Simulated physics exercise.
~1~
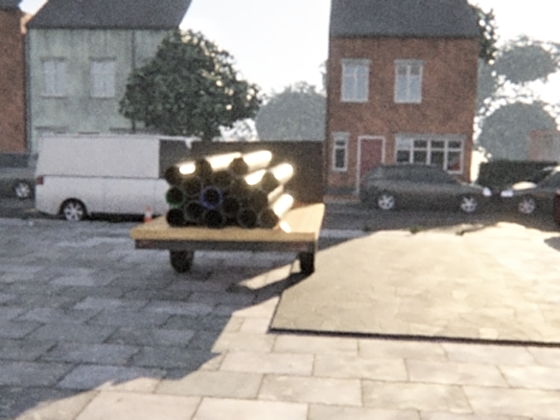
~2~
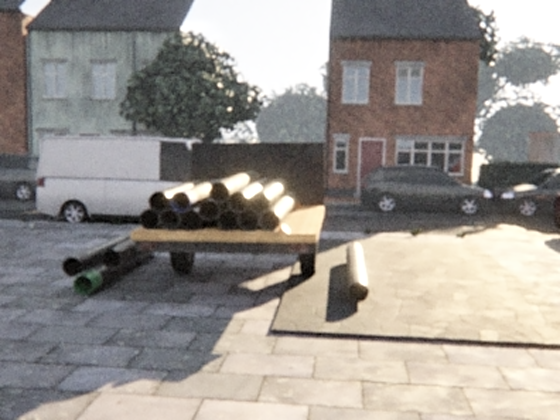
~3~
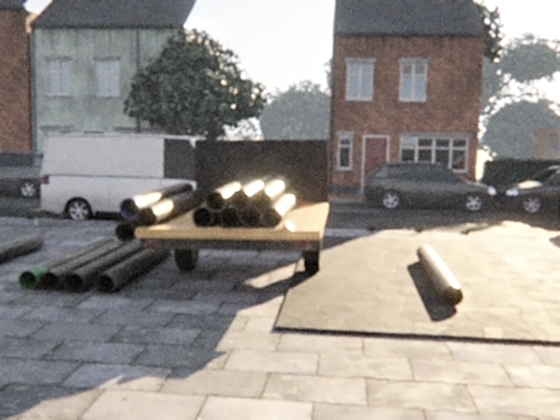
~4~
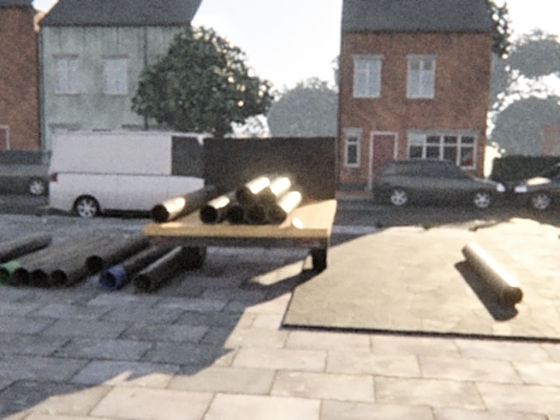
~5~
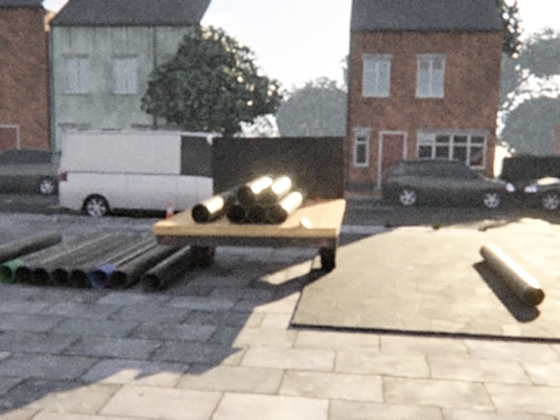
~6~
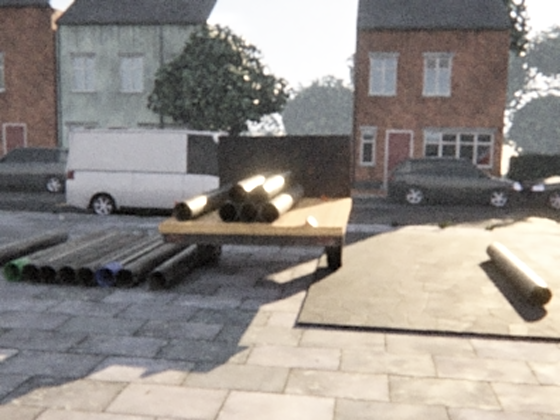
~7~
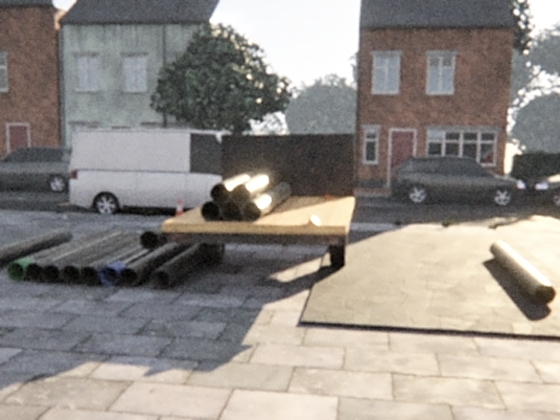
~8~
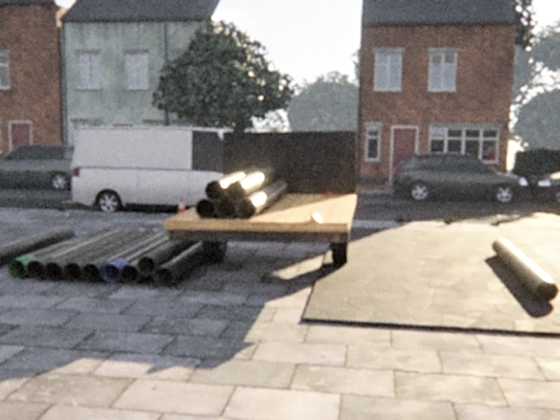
On a paved street in front of brick houses, a stack of metal pipes on a flat trailer collapsed, most rolling off the left side and one off the right, until only a few remained on the deck while the rest lay on the ground.
